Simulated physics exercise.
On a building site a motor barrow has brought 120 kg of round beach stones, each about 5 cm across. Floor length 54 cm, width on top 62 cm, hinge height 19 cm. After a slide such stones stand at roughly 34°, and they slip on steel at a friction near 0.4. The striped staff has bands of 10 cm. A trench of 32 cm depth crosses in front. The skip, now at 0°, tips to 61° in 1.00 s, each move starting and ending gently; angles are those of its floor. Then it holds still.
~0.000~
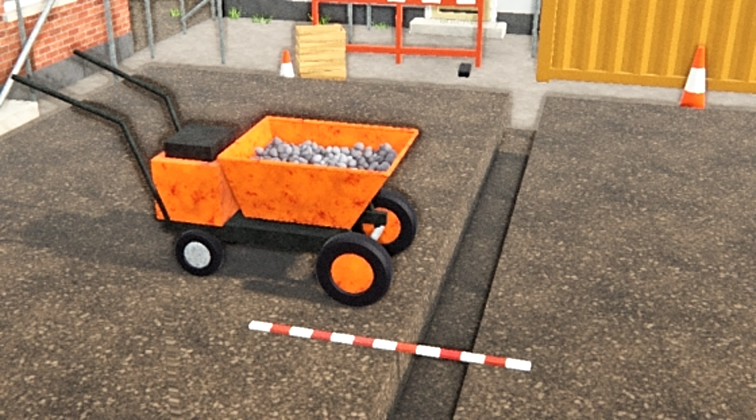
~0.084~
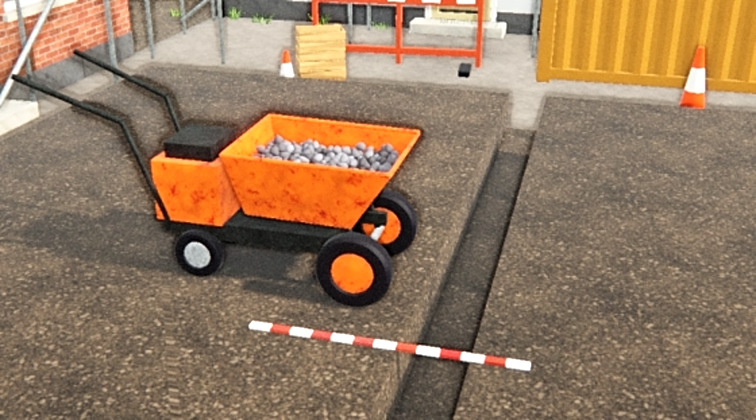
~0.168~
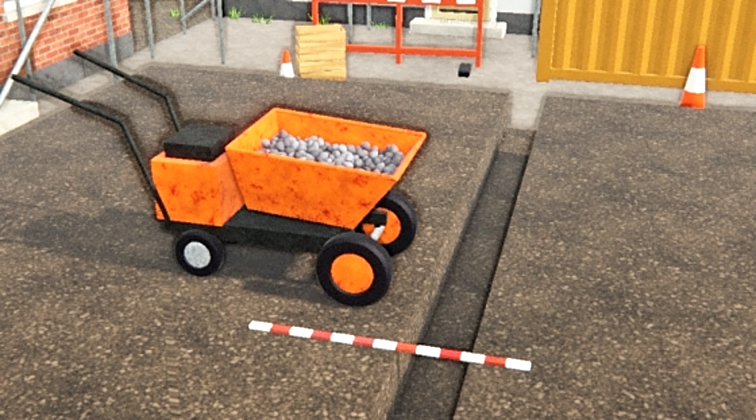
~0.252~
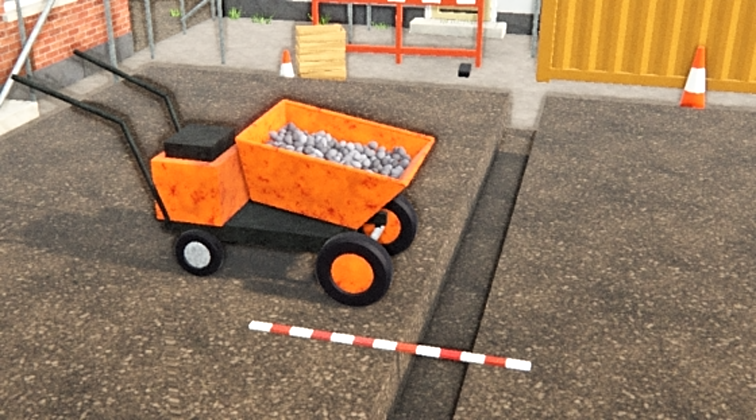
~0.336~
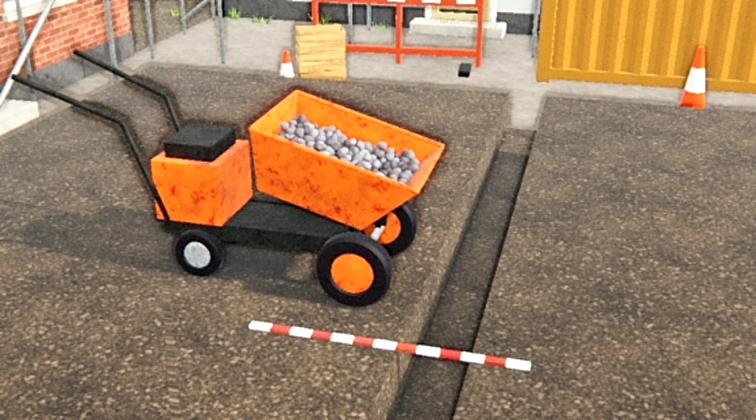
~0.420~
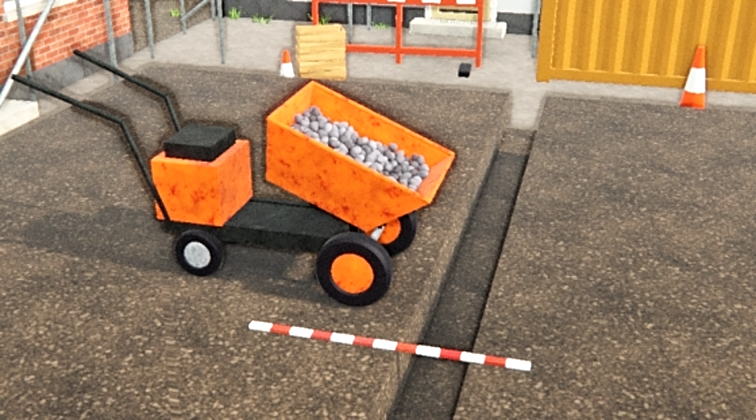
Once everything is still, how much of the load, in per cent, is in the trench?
Close to 25 in a hundred.
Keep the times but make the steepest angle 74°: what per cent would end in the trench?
Then about 30 per cent.
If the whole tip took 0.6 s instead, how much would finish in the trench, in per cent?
In that case some 20 per cent.
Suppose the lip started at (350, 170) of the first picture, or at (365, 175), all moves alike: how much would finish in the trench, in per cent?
Near 50 per cent from the first place, 40 from the second.
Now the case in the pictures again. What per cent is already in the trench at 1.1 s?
About 0 per cent by then.
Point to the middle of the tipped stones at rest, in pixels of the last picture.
Around (517, 296).
After 0.8 s the floor is at 51°; 100 % in the skip; the foremost stones are at (454, 221).
After 1.1 s the floor is at 61°; 88 % in the skip, 2 % in the trench, 10 % past the trench; the foremost stones are at (520, 286).
After 1.5 s the floor is at 61°; 55 % in the skip, 4 % in the trench, 41 % past the trench; the foremost stones are at (629, 316).
After 3.4 s the floor is at 61°; 29 % in the skip, 25 % in the trench, 46 % past the trench; the foremost stones are past the picture's edge.
